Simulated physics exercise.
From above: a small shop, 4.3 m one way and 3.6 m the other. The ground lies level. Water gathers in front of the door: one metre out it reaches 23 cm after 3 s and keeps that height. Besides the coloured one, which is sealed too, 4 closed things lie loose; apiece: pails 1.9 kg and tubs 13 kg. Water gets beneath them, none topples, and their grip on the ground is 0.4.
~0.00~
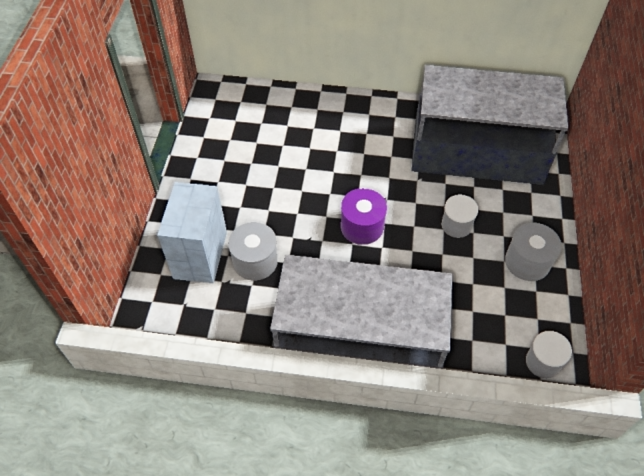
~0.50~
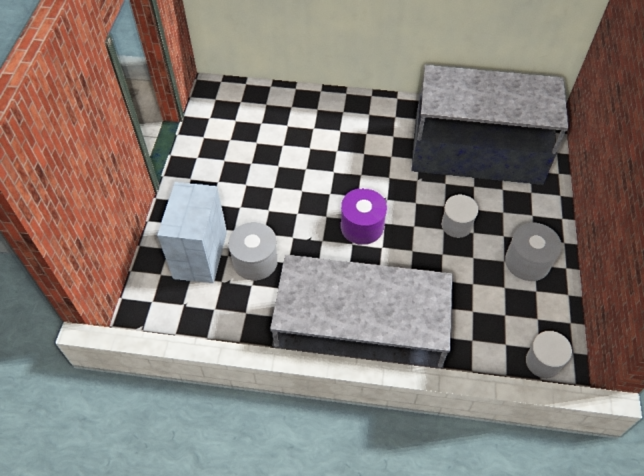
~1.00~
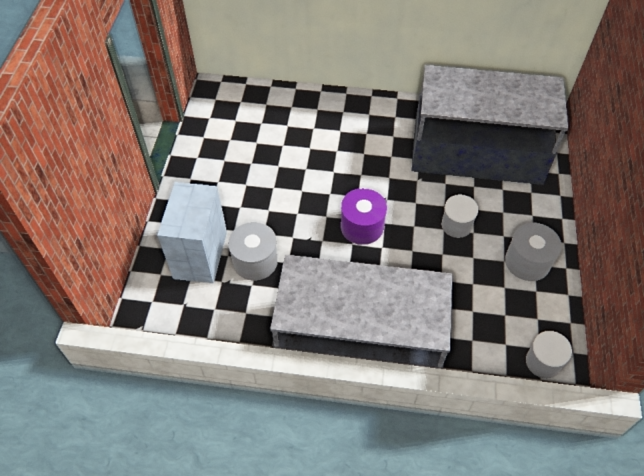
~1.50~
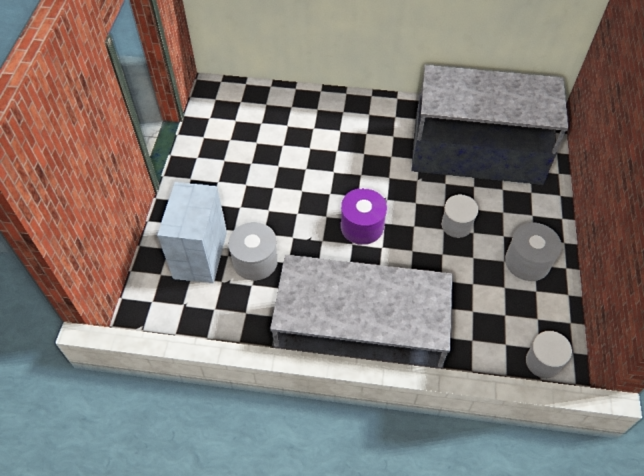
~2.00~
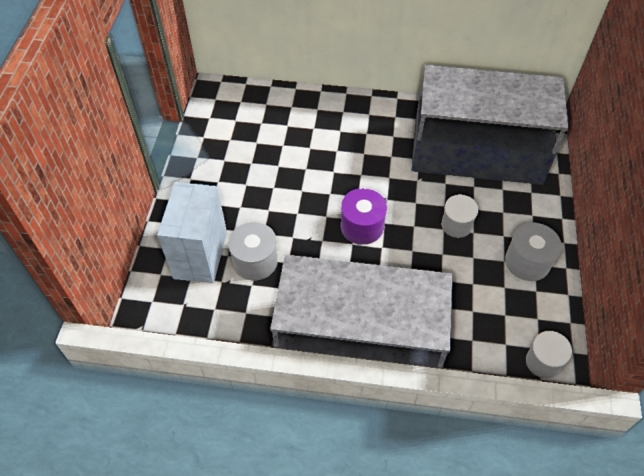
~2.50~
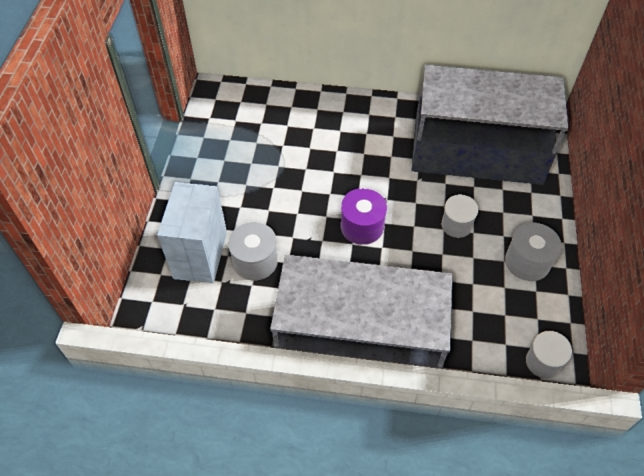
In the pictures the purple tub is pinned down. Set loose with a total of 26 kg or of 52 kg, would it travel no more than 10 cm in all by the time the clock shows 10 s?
Verdict: The smaller load will do.
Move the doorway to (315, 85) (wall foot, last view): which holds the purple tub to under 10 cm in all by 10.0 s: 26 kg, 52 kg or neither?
In that case the lower weight is enough.
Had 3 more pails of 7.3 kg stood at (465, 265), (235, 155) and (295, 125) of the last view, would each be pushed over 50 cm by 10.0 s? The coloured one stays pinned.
In that order: Less, more, more.
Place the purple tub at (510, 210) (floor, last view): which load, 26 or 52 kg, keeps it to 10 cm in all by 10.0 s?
Either load holds.
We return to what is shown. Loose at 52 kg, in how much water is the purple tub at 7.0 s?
About 5 cm.
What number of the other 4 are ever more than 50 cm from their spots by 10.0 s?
3 of them.
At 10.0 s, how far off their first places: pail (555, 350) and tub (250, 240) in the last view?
In that order: 30 cm, 0 cm.
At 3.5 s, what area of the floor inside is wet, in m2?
About 5.0 m2.
After 3.5 s the purple tub would be 0 cm from its start with 26 kg and 0 cm from its start with 52 kg; 2 cm of water round it then.
After 4.5 s the purple tub would be 0 cm from its start with 26 kg and 0 cm from its start with 52 kg; 6 cm of water round it then.
After 7.0 s the purple tub would be 0 cm from its start with 26 kg and 0 cm from its start with 52 kg; 5 cm of water round it then.
After 10.0 s the purple tub would be 0 cm from its start with 26 kg and 0 cm from its start with 52 kg; 10 cm of water round it then.
